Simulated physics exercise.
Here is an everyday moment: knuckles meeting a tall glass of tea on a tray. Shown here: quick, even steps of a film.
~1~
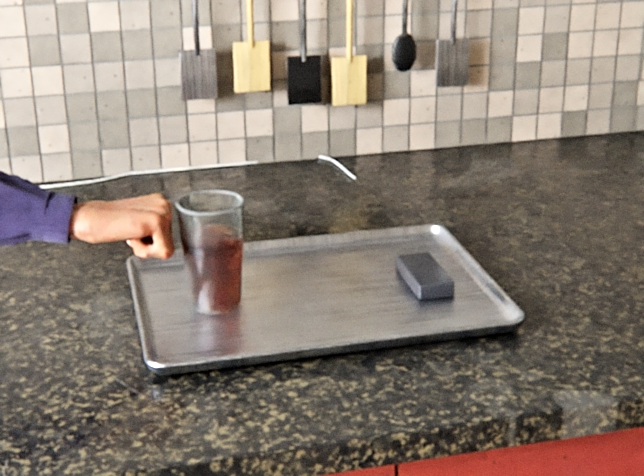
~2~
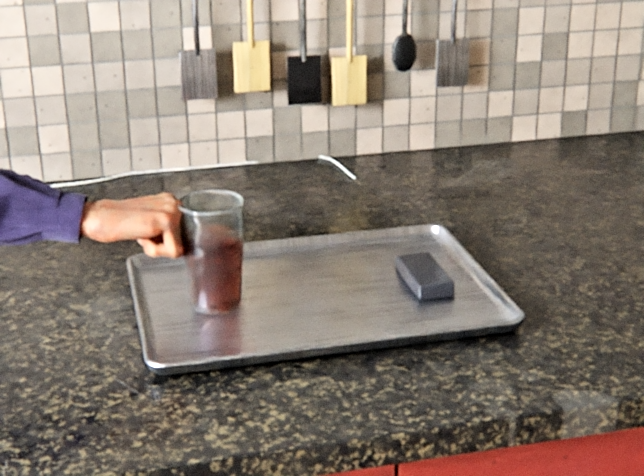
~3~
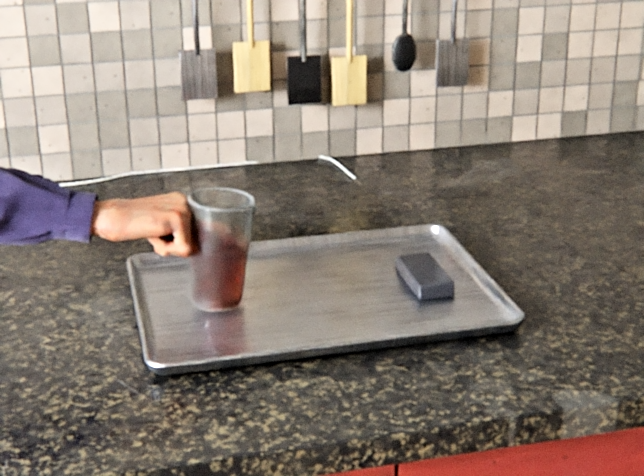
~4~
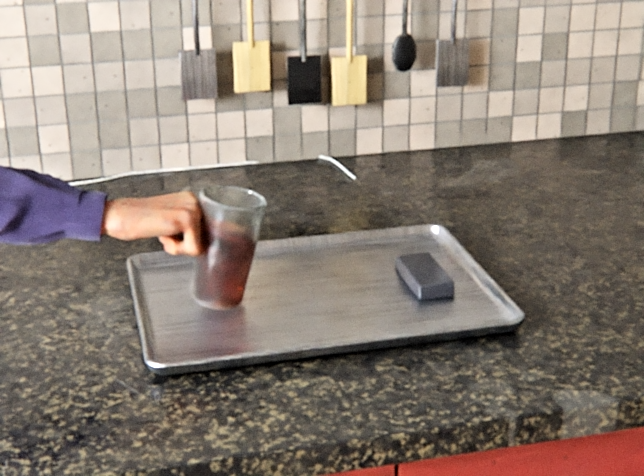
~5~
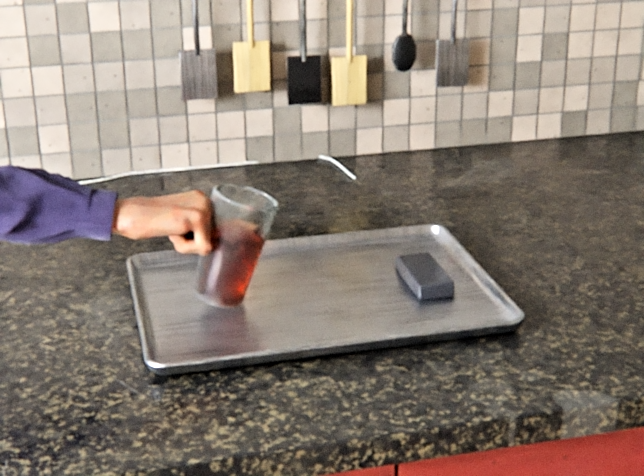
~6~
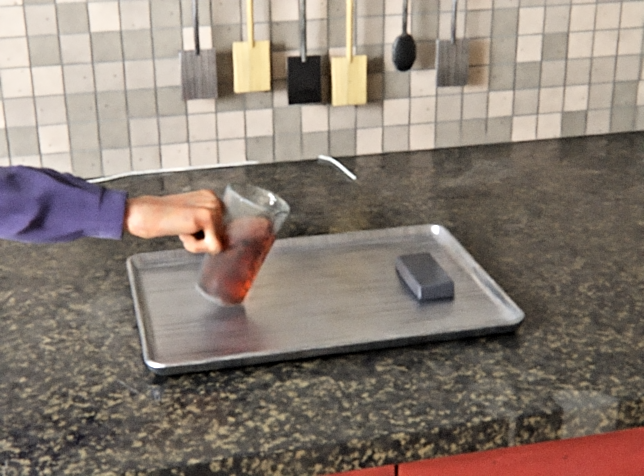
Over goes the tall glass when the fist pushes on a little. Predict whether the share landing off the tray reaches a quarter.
It stays below a quarter.
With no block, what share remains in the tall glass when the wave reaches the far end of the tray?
About 60 percent.
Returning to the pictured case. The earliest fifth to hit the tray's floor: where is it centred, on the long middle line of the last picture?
Impact centre, mid-line: Approx. (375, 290).
A moment on, the tall glass is falling and 100 per cent is in the glass, 0 on the tray and 0 above or beyond its rim.
Next, the tall glass lies on its side and 76 per cent is in the glass, 13 on the tray and 11 above or beyond its rim.
Then the tall glass lies on its side and 45 per cent is in the glass, 31 on the tray and 25 above or beyond its rim.
Later the tall glass lies on its side and 24 per cent is in the glass, 64 on the tray and 13 above or beyond its rim.
Finally, 88 per cent is held by tray and glass, 12 is off the tray.
